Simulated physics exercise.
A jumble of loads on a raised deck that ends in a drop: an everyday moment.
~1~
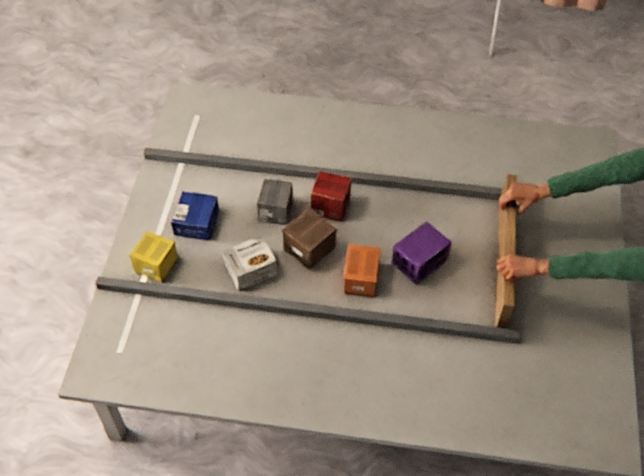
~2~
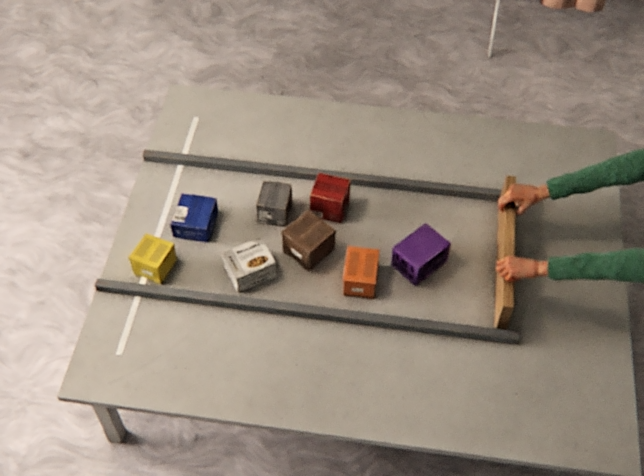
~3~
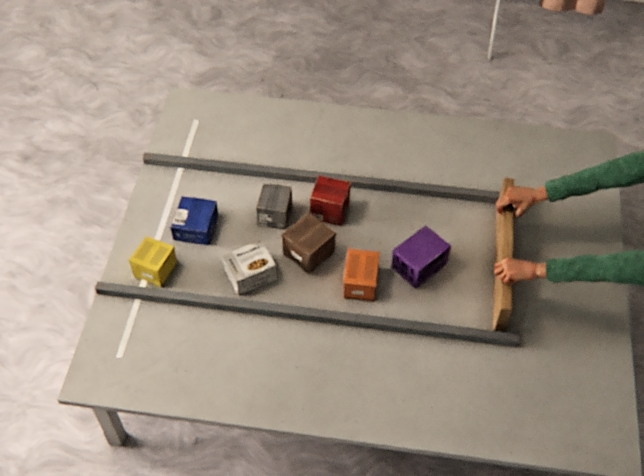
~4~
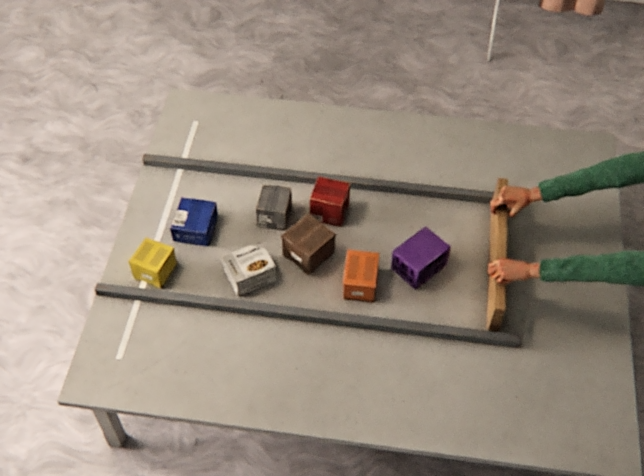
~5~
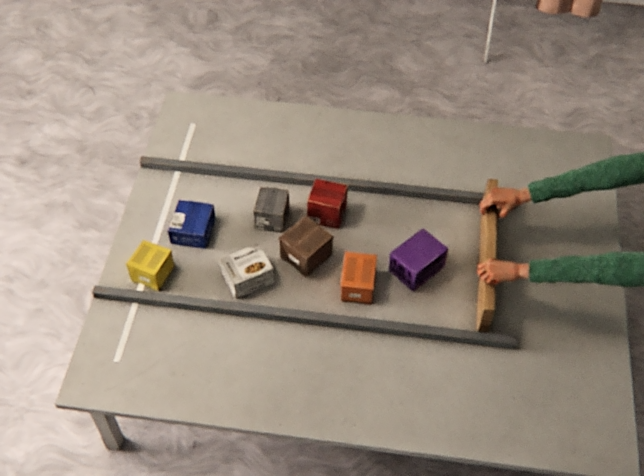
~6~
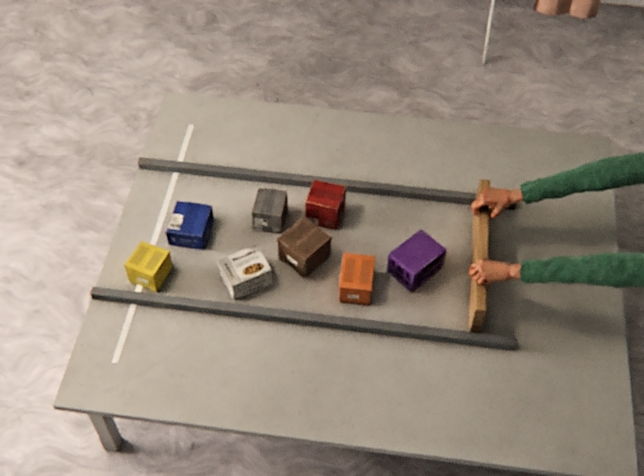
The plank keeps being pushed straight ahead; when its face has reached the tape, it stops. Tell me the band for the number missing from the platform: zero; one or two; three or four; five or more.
The ones that plunge will number five or more.
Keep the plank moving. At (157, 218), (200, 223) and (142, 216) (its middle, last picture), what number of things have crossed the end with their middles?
First 5, next 2, last 5.
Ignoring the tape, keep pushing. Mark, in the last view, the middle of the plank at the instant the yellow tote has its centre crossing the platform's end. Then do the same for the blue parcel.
When the yellow tote crosses, the middle is near (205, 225); when the blue parcel crosses, near (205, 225).
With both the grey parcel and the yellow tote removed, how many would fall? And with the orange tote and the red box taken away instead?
3 in the first try, 4 in the second.
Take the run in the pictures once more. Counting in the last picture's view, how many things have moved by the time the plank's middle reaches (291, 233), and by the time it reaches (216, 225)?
So far 6, and 8 at the second.
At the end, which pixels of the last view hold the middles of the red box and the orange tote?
Middles: Around (150, 187) and around (119, 274).
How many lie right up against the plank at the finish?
3 of them.
Soon after, none off yet; yellow tote at rest near (149, 267); blue parcel at rest near (190, 225); white box at rest near (245, 272).
Then, none off yet; yellow tote at rest near (149, 267); blue parcel at rest near (190, 225); white box moved a little near (225, 276).
Further on, none off yet; yellow tote moved about its own width near (112, 263); blue parcel moved about its own width near (129, 218); white box moved well along near (147, 265).
By the end, the number that fall off is five or more; fallen, brown tote, grey parcel, white box, blue parcel and yellow tote.
